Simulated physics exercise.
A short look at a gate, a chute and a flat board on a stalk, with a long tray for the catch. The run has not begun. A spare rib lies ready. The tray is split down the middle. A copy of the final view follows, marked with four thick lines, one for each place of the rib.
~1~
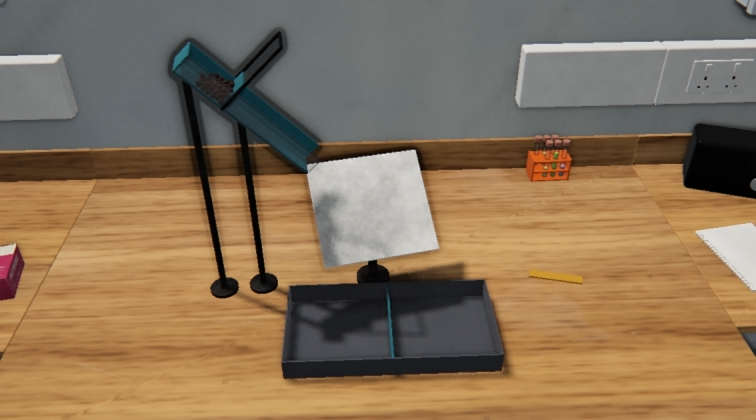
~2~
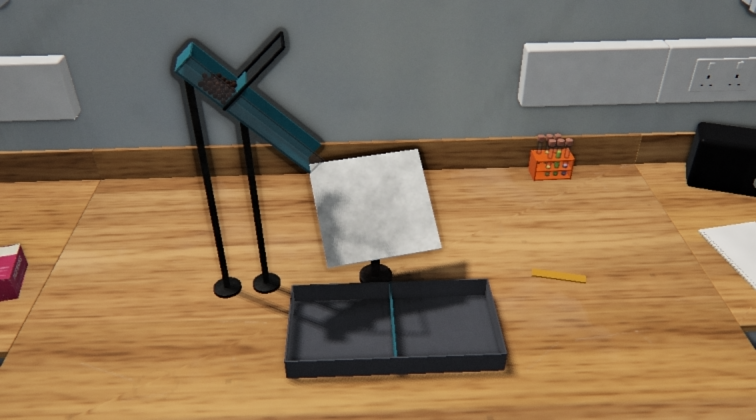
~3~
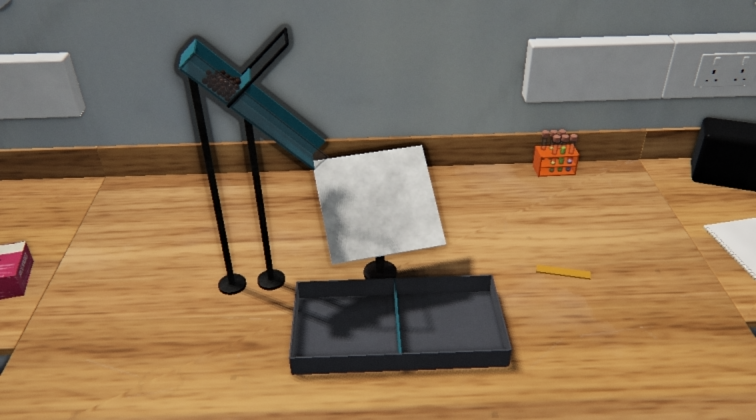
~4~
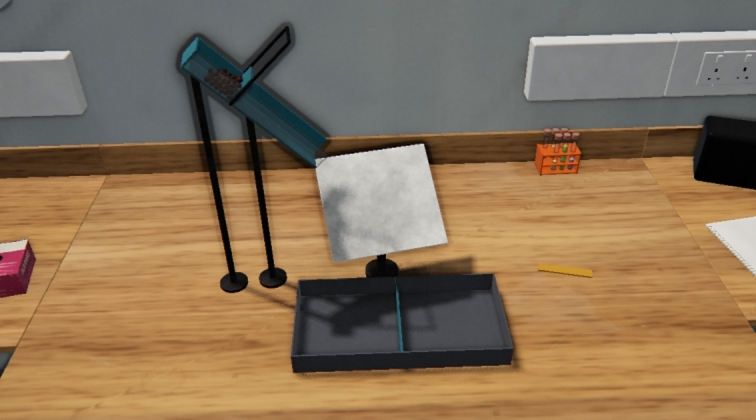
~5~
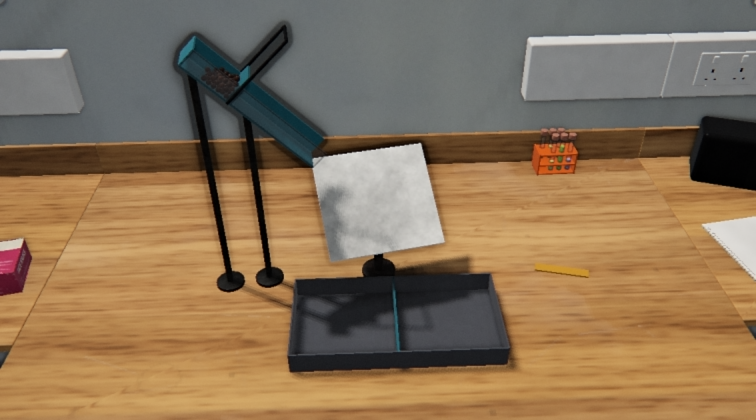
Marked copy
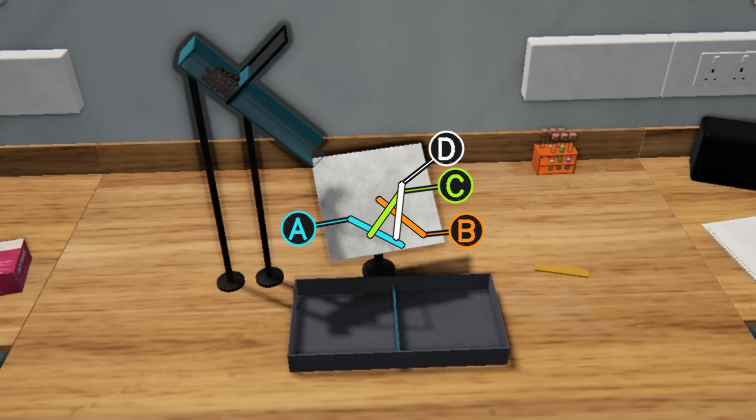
On a wooden desk, a raised blue chute, tilted board and divided tray stay still.
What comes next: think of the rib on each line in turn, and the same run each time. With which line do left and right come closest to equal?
D works best here.
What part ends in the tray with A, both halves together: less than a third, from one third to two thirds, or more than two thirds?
More than two thirds.
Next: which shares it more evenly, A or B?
That is line B.
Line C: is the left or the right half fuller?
The left half.
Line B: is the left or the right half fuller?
More lands on the right.
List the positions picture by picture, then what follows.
Load behind the gate (216, 87), chocolate balls; lip of the chute (307, 166), sloping fairly steeply, in the first picture.
Middle of the board (375, 206), tilted fairly steeply; middle of its low edge (386, 258); of its high edge (364, 157), in the second picture.
Front corners of the tray (290, 358) and (511, 350); front end of its middle wall (401, 354); gate still shut (247, 78), in the third picture.
Middle of the load (224, 82); lip (315, 160), in the fourth picture.
Middle of the load (221, 81); lip (312, 160), in the fifth picture.
On the marked copy, line A from (350, 219) to (401, 245); line B from (379, 199) to (423, 234); line C from (401, 191) to (370, 235); line D from (401, 184) to (396, 237).
With A, of what is caught, just a few in the left half, almost all in the right.
With B, of what is caught, roughly a quarter in the left half, the larger part in the right.
With C, of what is caught, almost all in the left half, about a tenth in the right.
With D, of what is caught, roughly two thirds in the left half, roughly a third in the right.
